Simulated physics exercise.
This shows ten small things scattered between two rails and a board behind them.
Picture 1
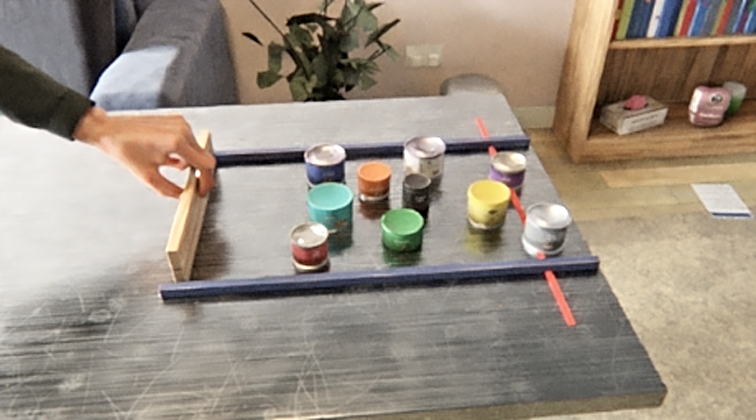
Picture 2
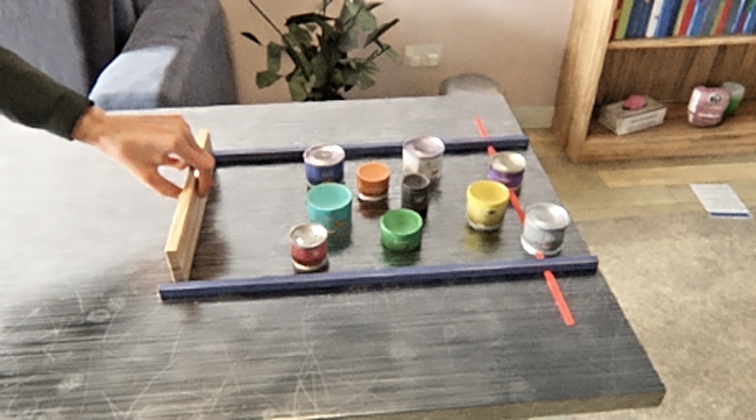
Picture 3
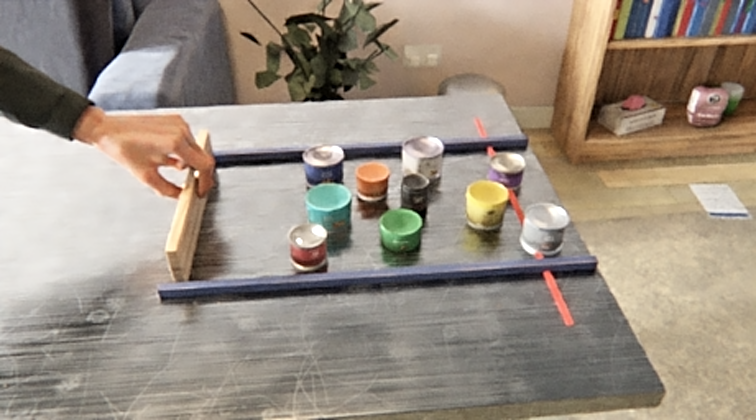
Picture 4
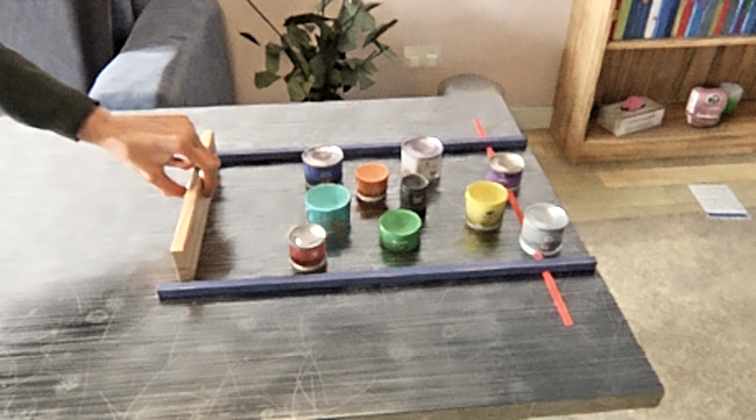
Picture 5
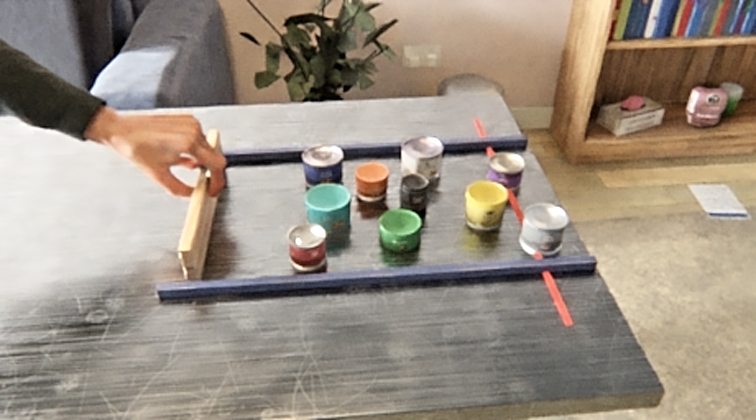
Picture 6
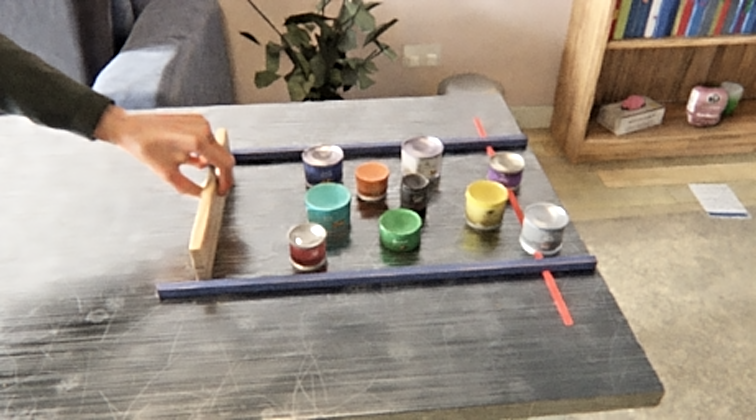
A hand slides a wooden board slightly right between two rails, toward ten small pots.
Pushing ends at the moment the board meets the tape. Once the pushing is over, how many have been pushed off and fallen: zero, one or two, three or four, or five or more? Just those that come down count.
Three or four have.
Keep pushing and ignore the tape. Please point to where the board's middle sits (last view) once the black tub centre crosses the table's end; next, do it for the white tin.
I'd put it close to (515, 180), and close to (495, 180) for the other one.
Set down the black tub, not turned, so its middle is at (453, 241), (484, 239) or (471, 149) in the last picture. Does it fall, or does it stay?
Try one it is not knocked off; try two it is not knocked off; try three it goes off the edge.
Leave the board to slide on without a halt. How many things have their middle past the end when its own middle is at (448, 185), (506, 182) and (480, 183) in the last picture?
In order: 0, 4, 0.
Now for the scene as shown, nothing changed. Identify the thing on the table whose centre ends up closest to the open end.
Answer: The black tub.
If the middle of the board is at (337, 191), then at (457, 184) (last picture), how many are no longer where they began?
The counts are 4 and 10.
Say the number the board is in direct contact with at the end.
Contact count: 4.
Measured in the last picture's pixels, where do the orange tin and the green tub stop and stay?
The orange tin ends at (522, 173) and the green tub at (560, 220).
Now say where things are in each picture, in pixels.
Grey tin (546, 229); purple tin (508, 171); yellow tin (488, 205); board (195, 199); tape (515, 199), in the first picture.
Purple tin (507, 171); red pot (309, 246), in the second picture.
Yellow tin (486, 205); green tub (401, 230), in the third picture.
Grey tin (543, 229); blue pot (323, 168), in the fourth picture.
Purple tin (505, 172); black tub (414, 193), in the fifth picture.
Grey tin (543, 228); purple tin (505, 171); yellow tin (486, 205); board (214, 198); tape (513, 198), in the sixth picture.
Early on, none off yet; grey tin at rest near (543, 228); purple tin at rest near (505, 171); yellow tin at rest near (486, 205).
A while later, none off yet; grey tin travelled a little near (556, 230); purple tin travelled a little near (526, 173); yellow tin travelled about its own width near (529, 197).
Finally, the number that fall off is three or four; lost, white tin, yellow tin, purple tin and grey tin.
